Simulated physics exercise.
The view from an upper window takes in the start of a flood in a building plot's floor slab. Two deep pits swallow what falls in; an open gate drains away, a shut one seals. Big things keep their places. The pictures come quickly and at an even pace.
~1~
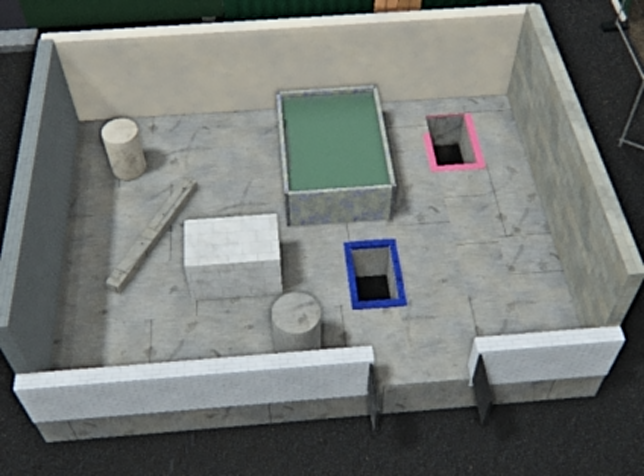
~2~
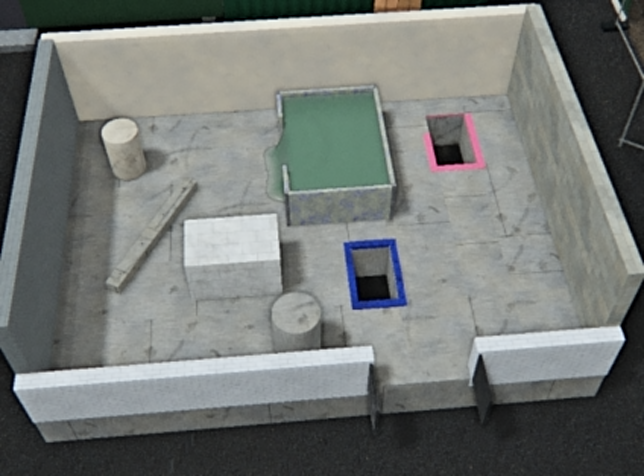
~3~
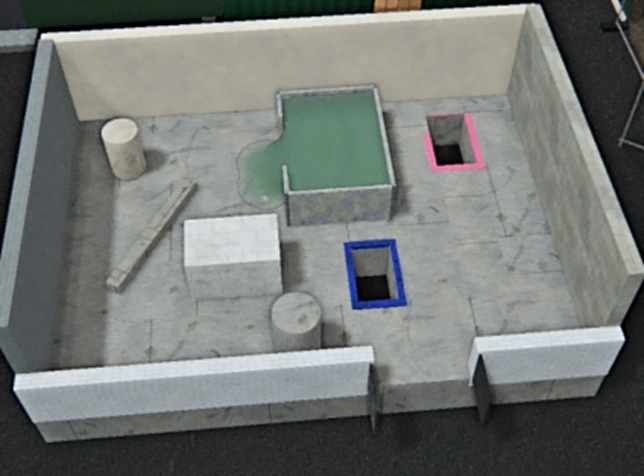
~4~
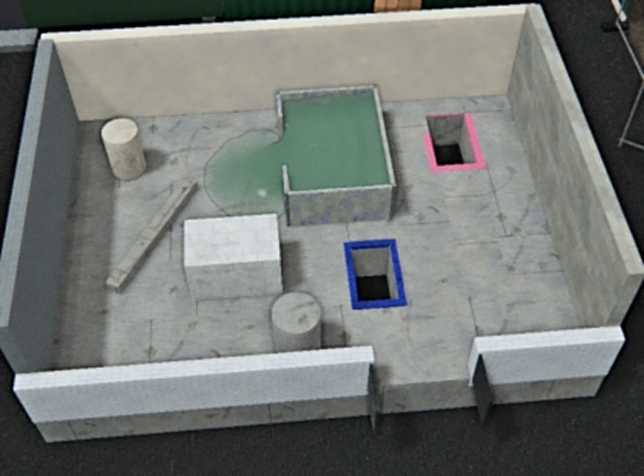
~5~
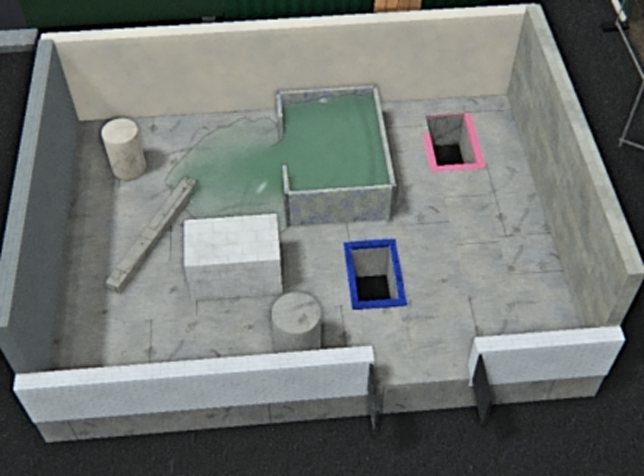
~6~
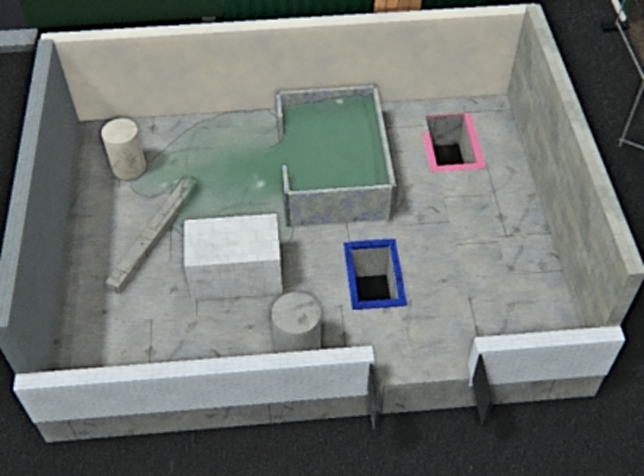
Green water poured out of a gap in the left side of a raised tank and spread leftward across the grey slab, reaching past the top of a leaning plank toward a short round pillar.
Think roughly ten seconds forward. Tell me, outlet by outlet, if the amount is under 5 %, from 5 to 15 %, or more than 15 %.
In the end gate: The bottom band. Pink pit: The bottom band. Blue pit: The middle band.
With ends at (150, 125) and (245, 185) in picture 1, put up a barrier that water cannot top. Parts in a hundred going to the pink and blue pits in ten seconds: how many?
Pink 10 %, blue 2 %.
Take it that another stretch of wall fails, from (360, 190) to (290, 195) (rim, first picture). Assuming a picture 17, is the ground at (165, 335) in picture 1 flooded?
Check at the given point: Inundated.
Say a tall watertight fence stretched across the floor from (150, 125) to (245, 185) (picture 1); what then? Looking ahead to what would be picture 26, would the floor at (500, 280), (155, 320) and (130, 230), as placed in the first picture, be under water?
Running through them in order, the first comes out free from flooding, the second taken by the flood and the last taken by the flood.
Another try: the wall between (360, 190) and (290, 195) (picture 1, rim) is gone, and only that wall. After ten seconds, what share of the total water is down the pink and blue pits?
Pink: 2 percent; blue: 20 percent.
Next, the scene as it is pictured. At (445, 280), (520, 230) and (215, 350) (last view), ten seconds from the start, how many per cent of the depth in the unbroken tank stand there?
First spot roughly 0 %, second 2 %, third 18 %.
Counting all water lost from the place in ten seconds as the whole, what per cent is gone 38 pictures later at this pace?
Close to 0 per cent.
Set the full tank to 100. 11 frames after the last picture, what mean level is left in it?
By my count, 52 per cent.
A moment on, water covers 25 % of the floor; the gate 0 %, the pink pit 0 %, the blue pit 0 %.
Next, water covers 40 % of the floor; the gate 0 %, the pink pit 0 %, the blue pit 0 %.
Then, water covers 45 % of the floor; the gate 0 %, the pink pit 0 %, the blue pit 0 %.
Later, water covers 60 % of the floor; the gate 0 %, the pink pit 0 %, the blue pit 0 %.
In the end, water covers 80 % of the floor; the gate 1 %, the pink pit 1 %, the blue pit 7 %.
